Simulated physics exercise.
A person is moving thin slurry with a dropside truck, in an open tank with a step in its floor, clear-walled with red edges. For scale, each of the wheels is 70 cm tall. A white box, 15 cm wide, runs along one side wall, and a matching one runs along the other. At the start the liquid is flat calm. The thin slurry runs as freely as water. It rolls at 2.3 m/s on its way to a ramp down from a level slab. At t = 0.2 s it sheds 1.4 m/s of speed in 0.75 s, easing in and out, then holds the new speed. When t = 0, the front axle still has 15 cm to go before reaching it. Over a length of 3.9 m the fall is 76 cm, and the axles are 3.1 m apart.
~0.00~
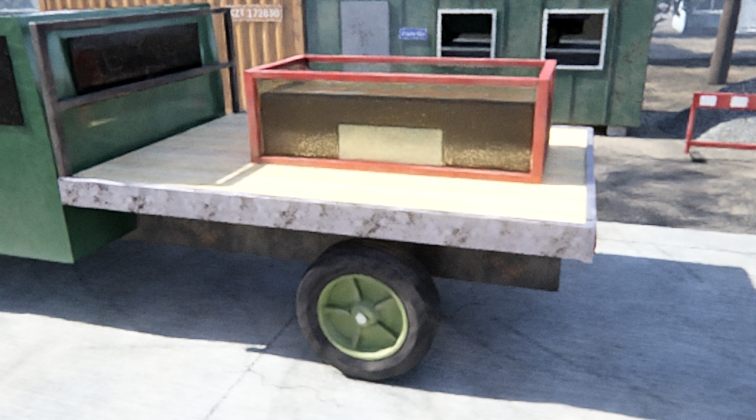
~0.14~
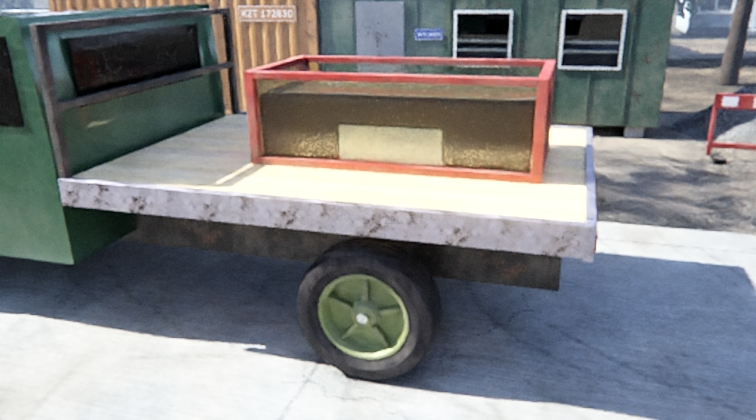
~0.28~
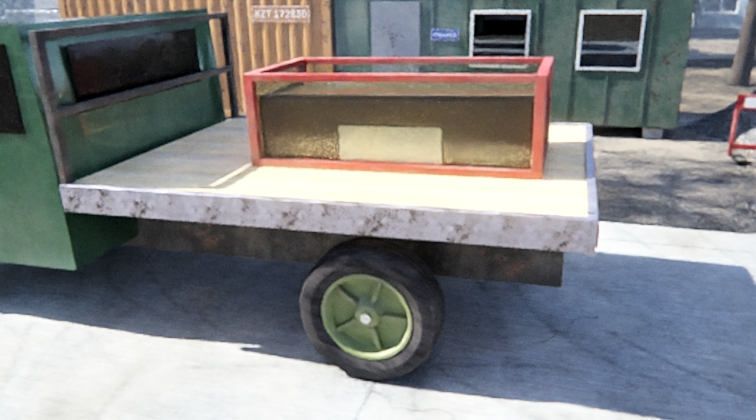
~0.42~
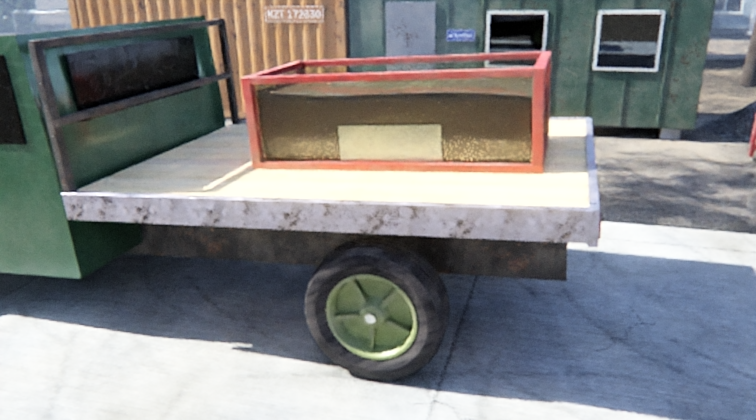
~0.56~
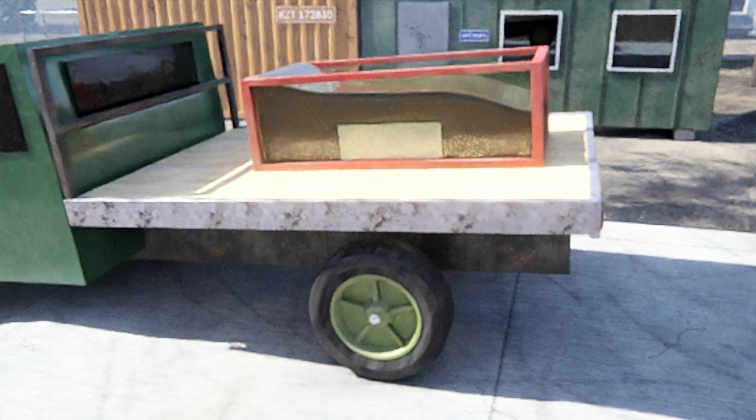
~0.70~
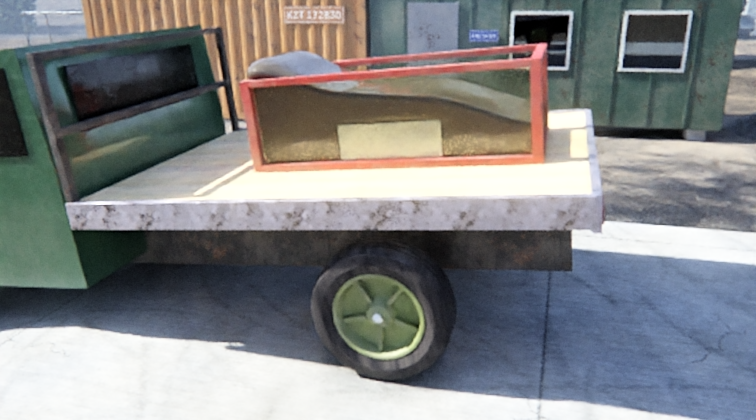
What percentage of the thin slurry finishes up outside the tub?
About 23 per cent.
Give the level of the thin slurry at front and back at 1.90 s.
The surface sits near 32 cm in front and near 36 cm at the rear.
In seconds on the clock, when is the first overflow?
At about 0.9 s.
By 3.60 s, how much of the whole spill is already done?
Roughly 100 per cent by then.
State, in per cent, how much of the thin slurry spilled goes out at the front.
Share: Around 80%.
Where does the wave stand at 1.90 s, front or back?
Result: At the rearward end.
Then, 1.90 s in, it stands 37 cm high behind and 33 cm in front; 18 per cent has gone over the front.
Then, 3.60 s in, it stands 9 cm high behind and 39 cm in front; 23 per cent has gone over the front.
Then, 5.50 s in, it stands 21 cm high behind and 36 cm in front; 23 per cent has gone over the front.
Then, 7.99 s in, 23 per cent has gone over the front, 68 of 299 litres.
